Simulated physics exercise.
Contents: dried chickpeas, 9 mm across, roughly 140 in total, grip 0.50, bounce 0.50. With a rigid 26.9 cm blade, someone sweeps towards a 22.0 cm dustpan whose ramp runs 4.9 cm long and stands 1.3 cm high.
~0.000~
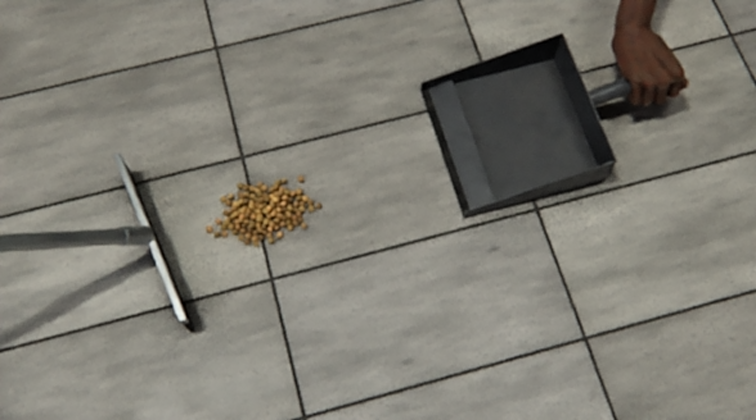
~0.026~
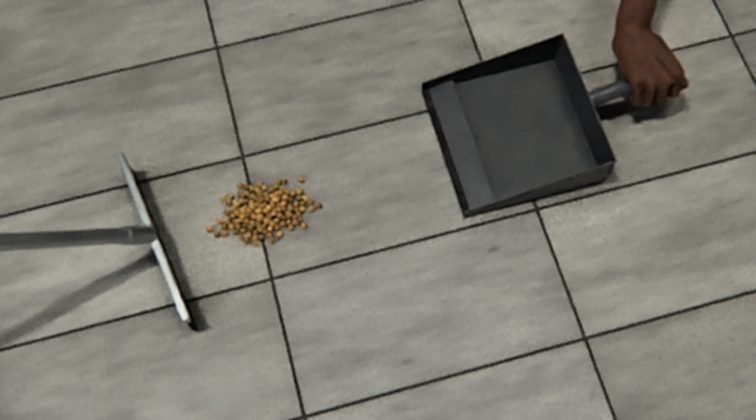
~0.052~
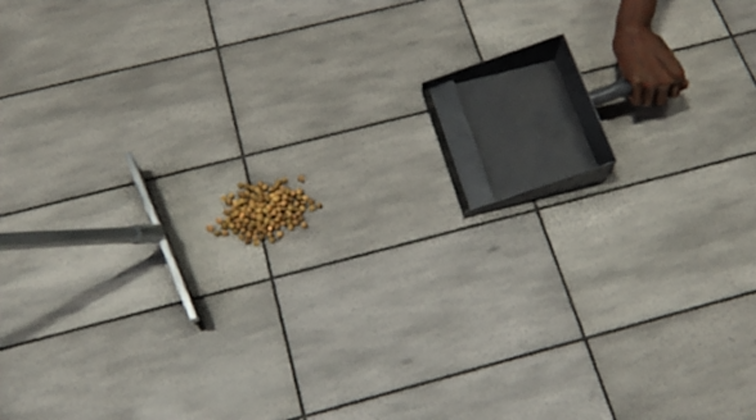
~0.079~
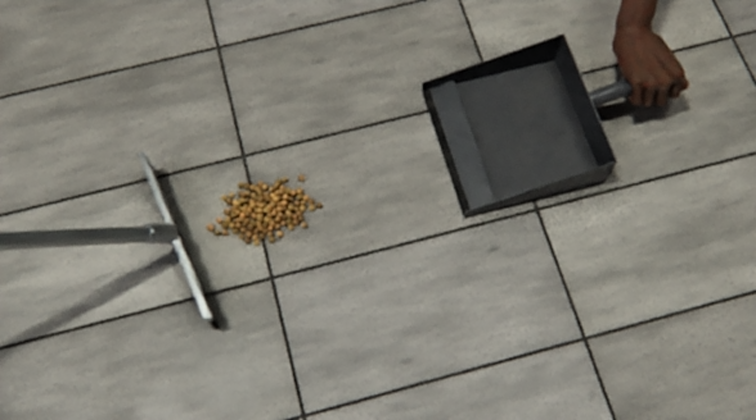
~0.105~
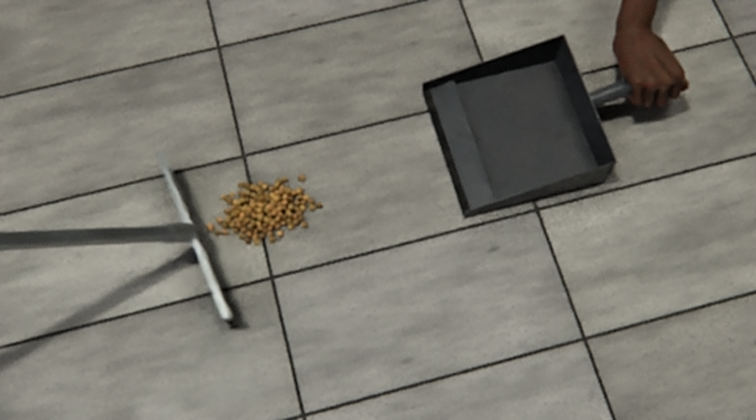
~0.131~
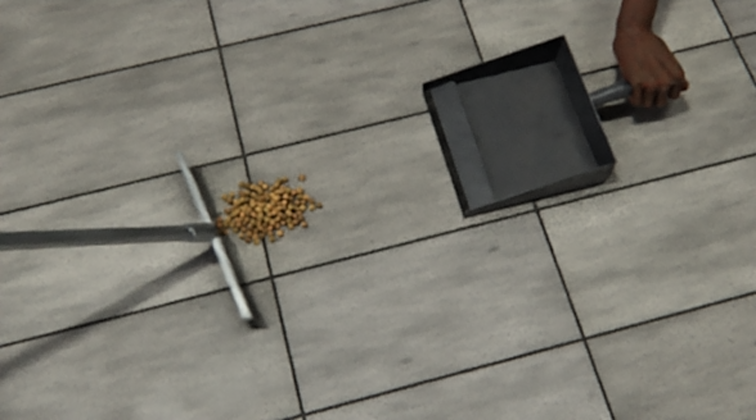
A flat blade slides right across grey tiles and reaches the near edge of the chickpeas.
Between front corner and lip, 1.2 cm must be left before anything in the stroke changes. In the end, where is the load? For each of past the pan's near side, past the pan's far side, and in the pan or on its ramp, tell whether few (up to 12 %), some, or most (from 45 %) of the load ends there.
Near side: Some, far side: Few, pan: Some.
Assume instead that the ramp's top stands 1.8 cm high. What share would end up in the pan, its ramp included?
Then around 20 percent, ramp counted.
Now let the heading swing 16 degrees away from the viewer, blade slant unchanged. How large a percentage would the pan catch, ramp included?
I'd put it at close to 40 percent.
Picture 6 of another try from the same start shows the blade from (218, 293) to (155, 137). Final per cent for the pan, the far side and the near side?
Pan: 25, far side: 30, near side: 5.
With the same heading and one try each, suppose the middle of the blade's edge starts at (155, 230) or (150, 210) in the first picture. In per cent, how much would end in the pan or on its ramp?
First try about 25 per cent, second about 30 per cent.
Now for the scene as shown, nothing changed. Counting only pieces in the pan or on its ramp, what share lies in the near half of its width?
Roughly 100 in a hundred.
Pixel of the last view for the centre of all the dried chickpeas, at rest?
When it all comes to rest, the middle is near (447, 174).
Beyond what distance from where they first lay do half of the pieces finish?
Somewhere around 28 centimetres.
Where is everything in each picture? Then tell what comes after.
In the first frame, blade from (184, 320) to (120, 160), moved 0.0 cm, 0 of the pieces shifted so far; middle of the pieces at (263, 212); pan at (523, 132).
In the second frame, blade from (187, 319) to (123, 159), moved 0.4 cm, 0 of the pieces shifted so far; middle of the pieces at (263, 211).
In the third frame, blade from (195, 318) to (131, 159), moved 1.4 cm, 0 of the pieces shifted so far; middle of the pieces at (263, 211).
In the fourth frame, blade from (209, 318) to (144, 158), moved 3.3 cm, 0 of the pieces shifted so far; middle of the pieces at (264, 211).
In the fifth frame, blade from (227, 317) to (162, 158), moved 5.8 cm, 0 of the pieces shifted so far; middle of the pieces at (264, 210).
In the sixth frame, blade from (248, 317) to (181, 157), moved 8.6 cm, 1 of the pieces shifted so far; middle of the pieces at (264, 210); pan at (524, 133). The blade's pace is about 1.06 m/s, heading 15 degrees towards the viewer's side.
After 0.29 s, middle of the blade 19 cm from the lip; 0 % over the lip, far side 0 %, near side 5 %.
After 0.40 s, middle of the blade 8 cm from the lip; 0 % over the lip, far side 5 %, near side 15 %.
After 0.64 s, middle of the blade 4 cm from the lip; 25 % over the lip, far side 5 %, near side 20 %.
By 1.3 s all is still; near side 20 %, far side 5 %, pan 20 %, in front of the lip or behind the blade 50 %.
